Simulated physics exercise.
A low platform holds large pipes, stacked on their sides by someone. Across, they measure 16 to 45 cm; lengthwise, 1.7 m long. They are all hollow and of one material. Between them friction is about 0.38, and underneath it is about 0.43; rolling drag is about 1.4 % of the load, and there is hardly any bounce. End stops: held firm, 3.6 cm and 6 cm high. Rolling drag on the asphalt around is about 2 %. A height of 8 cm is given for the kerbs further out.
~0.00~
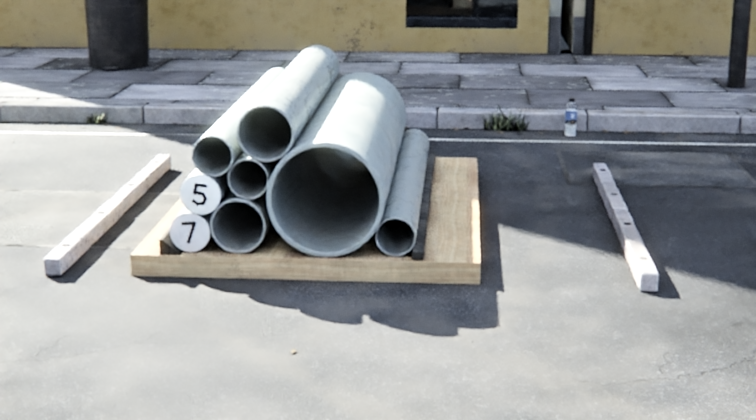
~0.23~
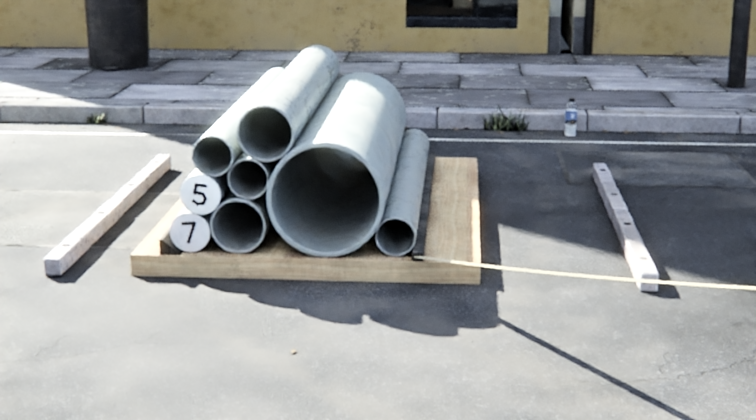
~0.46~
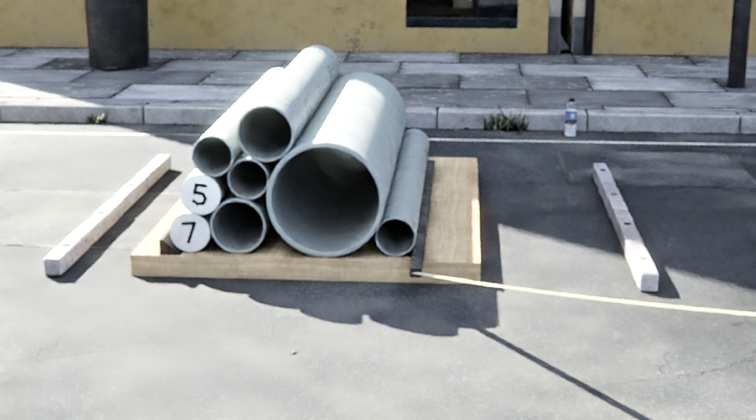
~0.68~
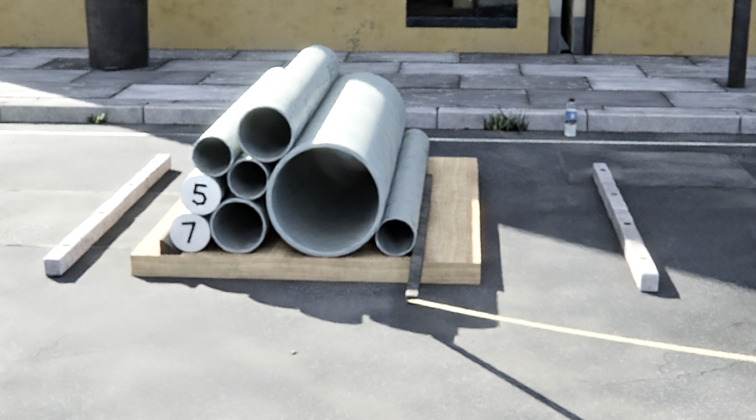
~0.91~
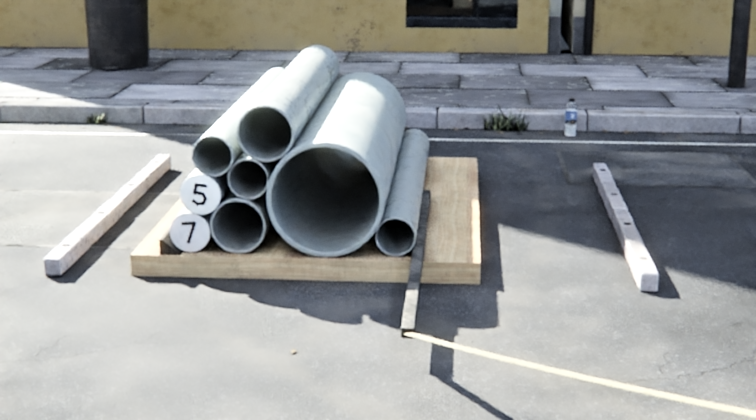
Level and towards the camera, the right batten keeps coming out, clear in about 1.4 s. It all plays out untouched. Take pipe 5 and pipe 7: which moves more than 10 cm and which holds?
Pipe 5 holds; pipe 7 holds.
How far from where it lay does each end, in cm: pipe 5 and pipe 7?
Pipe 5 = 0 cm, pipe 7 = 0 cm.
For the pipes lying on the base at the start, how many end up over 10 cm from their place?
Exactly 2.
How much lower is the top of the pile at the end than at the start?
About 20 cm.
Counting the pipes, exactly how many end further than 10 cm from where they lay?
Altogether that makes 5.
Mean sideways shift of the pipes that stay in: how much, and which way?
Some 35 cm rightwards.
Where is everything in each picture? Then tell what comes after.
In the first picture, 8 pipes, 4 on the base, highest (265, 134); no. 5 (200, 195), no. 7 (190, 232); left chock (6 cm) (161, 240); right batten (3.6 cm) (418, 252); kerbs (55, 255) and (648, 269).
The right batten is 0.9 cm out, at (418, 252); the rest still, in the second picture.
The right batten is 21 cm out, at (416, 268); the rest still; bottom ones (190, 232) (238, 227) (325, 201) (396, 237), in the third picture.
The right batten is 51 cm out, at (412, 295); the rest still, in the fourth picture.
The right batten is 83 cm out, at (408, 328); the rest still; no. 5 (200, 195), no. 7 (190, 232), in the fifth picture.
By 2.13 s, 0 now displaced over 10 cm; no. 5 in place; no. 7 in place.
By 2.98 s, 5 now displaced over 10 cm; no. 5 in place; no. 7 in place.
In the end, by 7.3 s, 5 moved over 10 cm; not one over the kerbs; no. 5 in place; no. 7 in place; top of the pile 45 cm high, from 67 cm.
